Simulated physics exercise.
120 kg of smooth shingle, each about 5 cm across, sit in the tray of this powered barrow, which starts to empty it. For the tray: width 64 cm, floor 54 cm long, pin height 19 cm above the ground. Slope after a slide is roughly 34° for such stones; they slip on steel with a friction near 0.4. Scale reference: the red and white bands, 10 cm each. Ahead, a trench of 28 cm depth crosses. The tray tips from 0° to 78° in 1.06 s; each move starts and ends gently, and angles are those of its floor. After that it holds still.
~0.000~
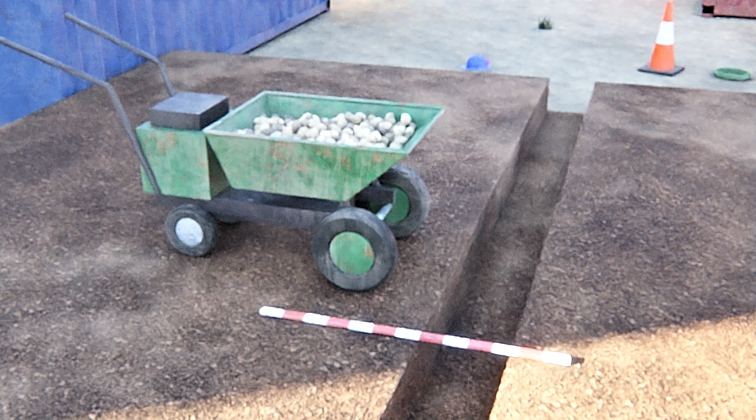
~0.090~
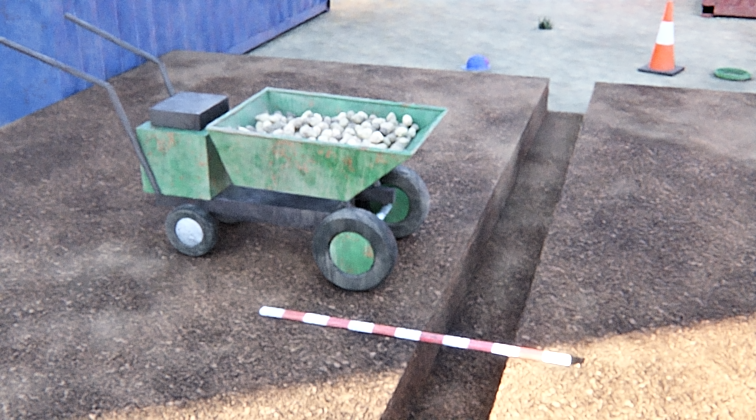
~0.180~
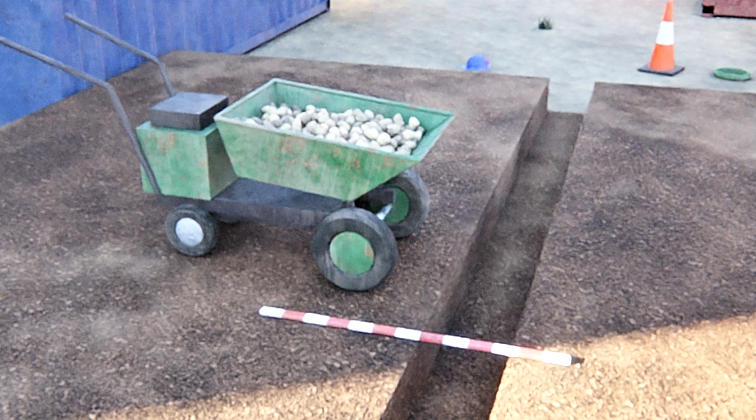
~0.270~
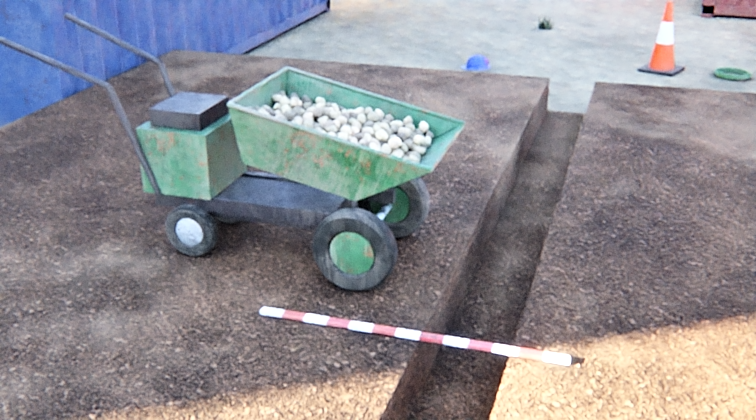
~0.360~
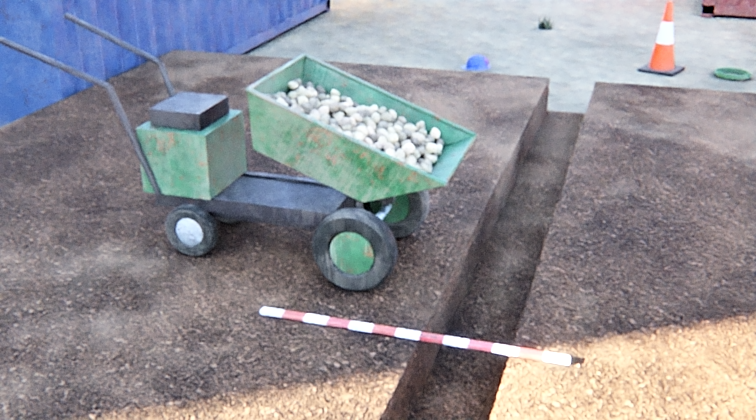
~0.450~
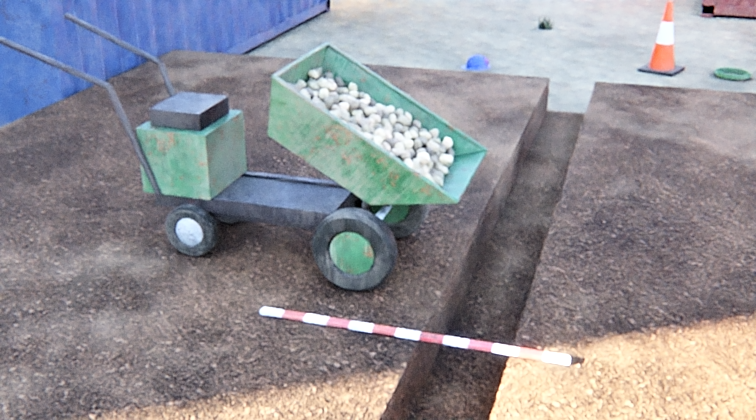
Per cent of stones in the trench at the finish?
About 75 %.
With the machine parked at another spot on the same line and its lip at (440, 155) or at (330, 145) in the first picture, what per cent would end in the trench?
Around 25 and then 70 percent.
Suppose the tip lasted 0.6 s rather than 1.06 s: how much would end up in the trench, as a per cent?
That works out at about 60 in a hundred.
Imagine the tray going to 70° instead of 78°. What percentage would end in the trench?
Some 55% would finish there.
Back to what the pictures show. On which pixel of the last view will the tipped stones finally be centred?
Their middle lands near (507, 317).
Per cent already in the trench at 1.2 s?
Some 55 per cent.
After 0.8 s the floor is at 66°; 100 % in the tray; the foremost stones are at (495, 257).
After 1.2 s the floor is at 78°; 28 % in the tray, 54 % in the trench, 19 % past the trench; the foremost stones are at (619, 296).
After 1.5 s the floor is at 78°; 0 % in the tray, 75 % in the trench, 25 % past the trench; the foremost stones are at (740, 317).
After 3.5 s the floor is at 78°; 0 % in the tray, 75 % in the trench, 25 % past the trench; the foremost stones are past the picture's edge.
